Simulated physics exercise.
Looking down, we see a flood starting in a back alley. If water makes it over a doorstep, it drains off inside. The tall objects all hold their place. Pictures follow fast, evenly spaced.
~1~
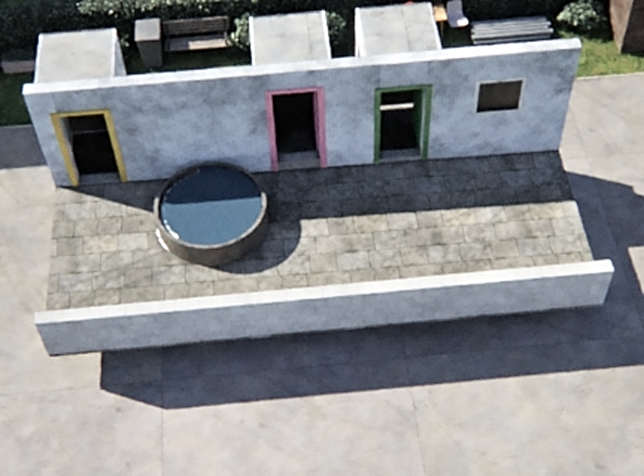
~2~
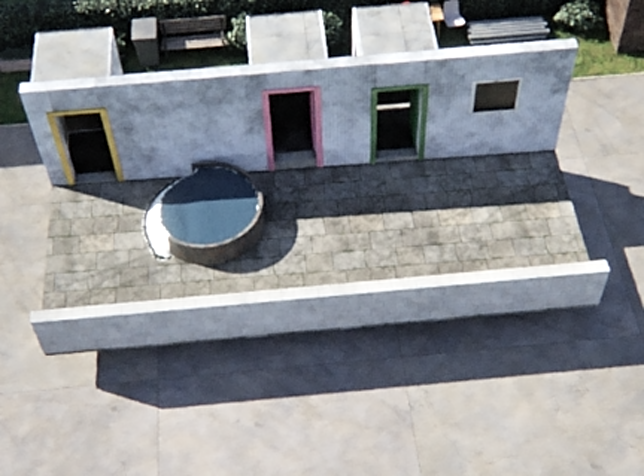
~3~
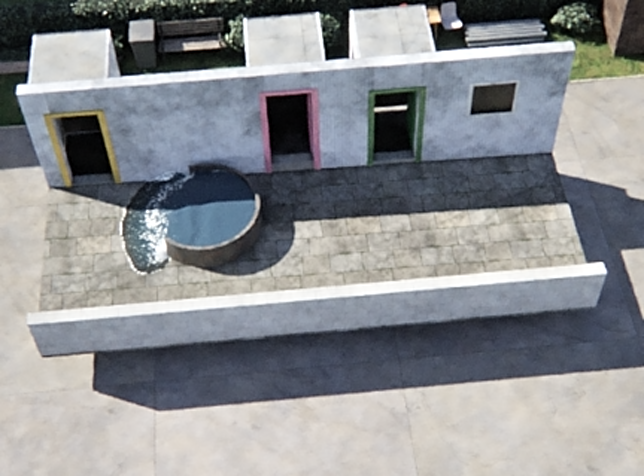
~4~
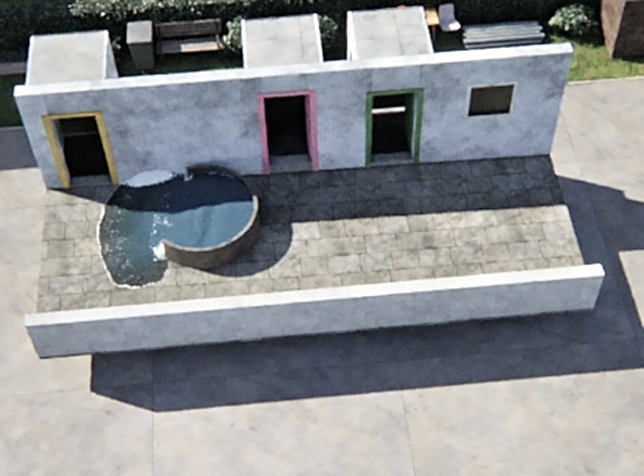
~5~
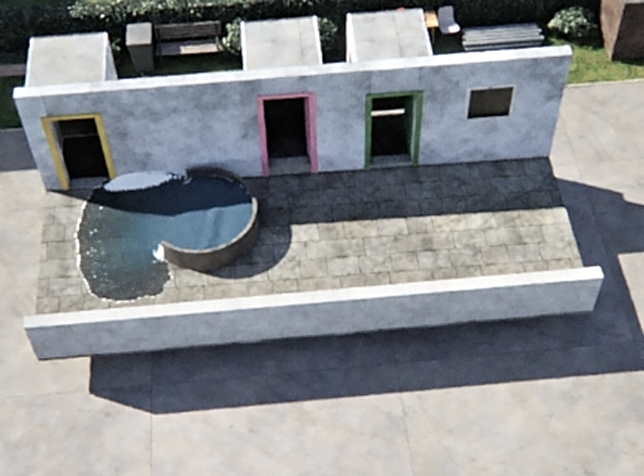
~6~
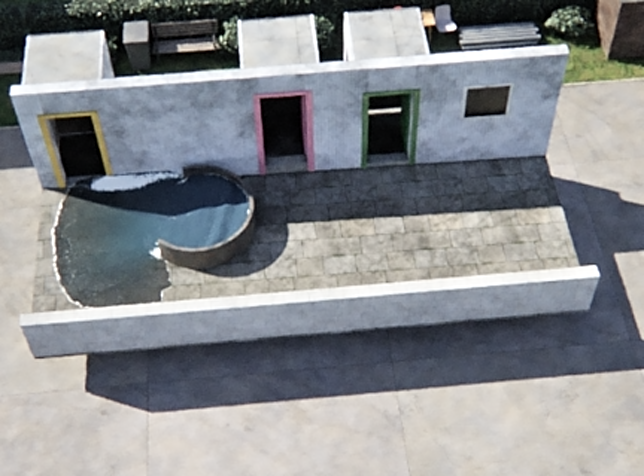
Water breaks out of the left side of a round, stone-rimmed pool in a paved back alley, seen from high above at an angle. The pool sits left of centre between a low pale wall in front and a taller one behind, with yellow, pink and green doorways. The foamy-edged water spreads leftward and forward across the paving, while the view drifts very slightly.
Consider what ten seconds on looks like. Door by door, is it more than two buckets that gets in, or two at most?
Green door - two at most; yellow door - more than two; pink door - two at most.
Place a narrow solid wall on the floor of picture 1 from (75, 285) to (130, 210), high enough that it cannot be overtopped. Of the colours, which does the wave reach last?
I'd pick the one in green.
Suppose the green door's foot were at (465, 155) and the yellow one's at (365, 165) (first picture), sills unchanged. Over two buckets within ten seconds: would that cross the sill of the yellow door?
Put simply, the yellow door stays beneath the mark.
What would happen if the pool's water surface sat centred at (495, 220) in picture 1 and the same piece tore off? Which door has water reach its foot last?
It's the yellow door.
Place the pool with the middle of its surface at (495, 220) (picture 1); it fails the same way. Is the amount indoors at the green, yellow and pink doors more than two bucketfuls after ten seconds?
Going door by door, the green door breaks the limit, the yellow door doesn't reach it and the pink door doesn't reach it.
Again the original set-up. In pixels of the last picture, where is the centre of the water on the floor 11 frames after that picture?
Around pixel (156, 226) of the last picture.
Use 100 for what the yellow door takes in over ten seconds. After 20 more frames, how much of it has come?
Roughly 85 %.
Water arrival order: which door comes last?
It's the one in green.
A moment on, water covers 25 % of the floor; the green door not reached, the yellow door under two buckets in, the pink door wet at the sill, nothing in.
Next, water covers 25 % of the floor; the green door not reached, the yellow door over two buckets in, the pink door wet at the sill, nothing in.
Then, water covers 25 % of the floor; the green door wet at the sill, nothing in, the yellow door over two buckets in, the pink door wet at the sill, nothing in.
Later, water covers 25 % of the floor; the green door wet at the sill, nothing in, the yellow door over two buckets in, the pink door wet at the sill, nothing in.
In the end, water covers 30 % of the floor; the green door wet at the sill, nothing in, the yellow door over two buckets in, the pink door wet at the sill, nothing in.
